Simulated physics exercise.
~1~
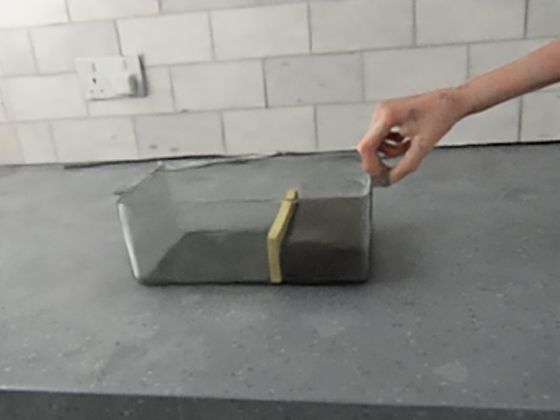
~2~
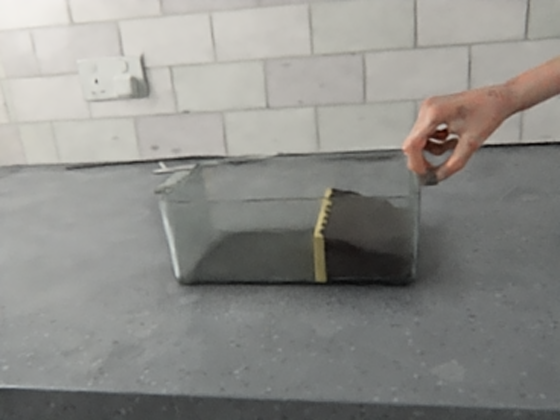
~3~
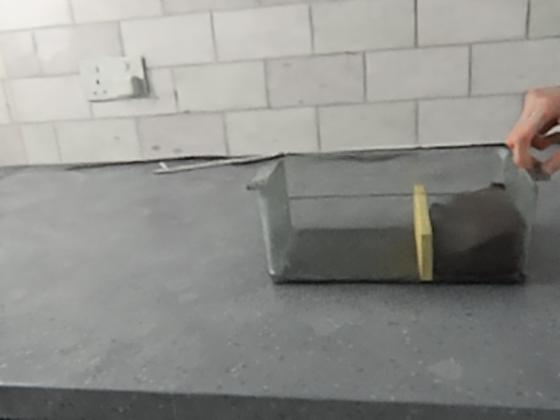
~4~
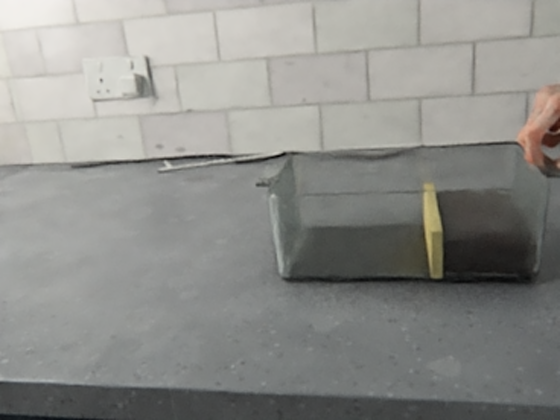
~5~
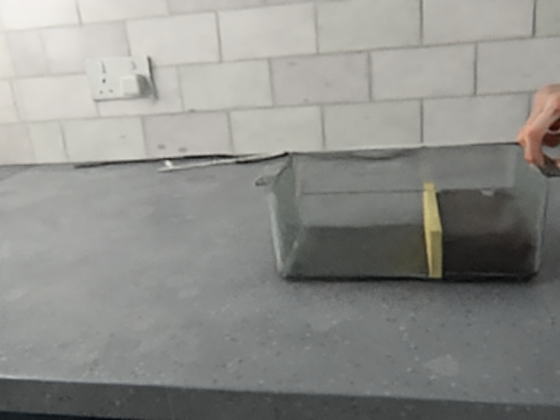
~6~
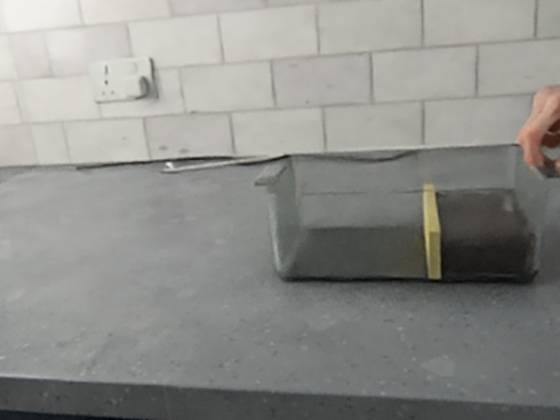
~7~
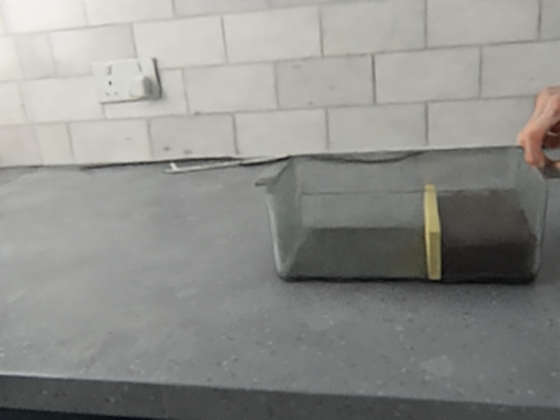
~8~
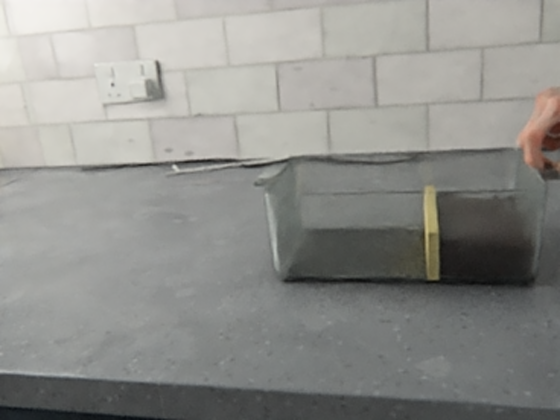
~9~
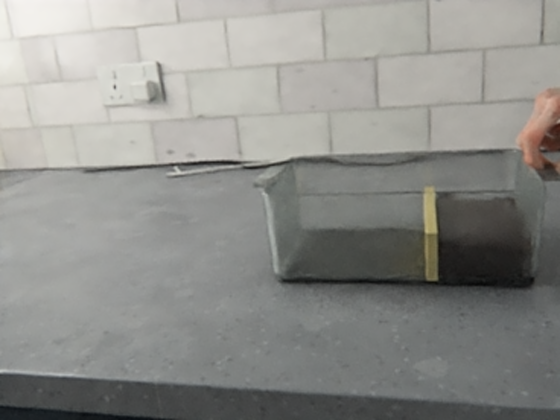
A clear box with dark coffee right of its divider is pulled right by a hand and stops.
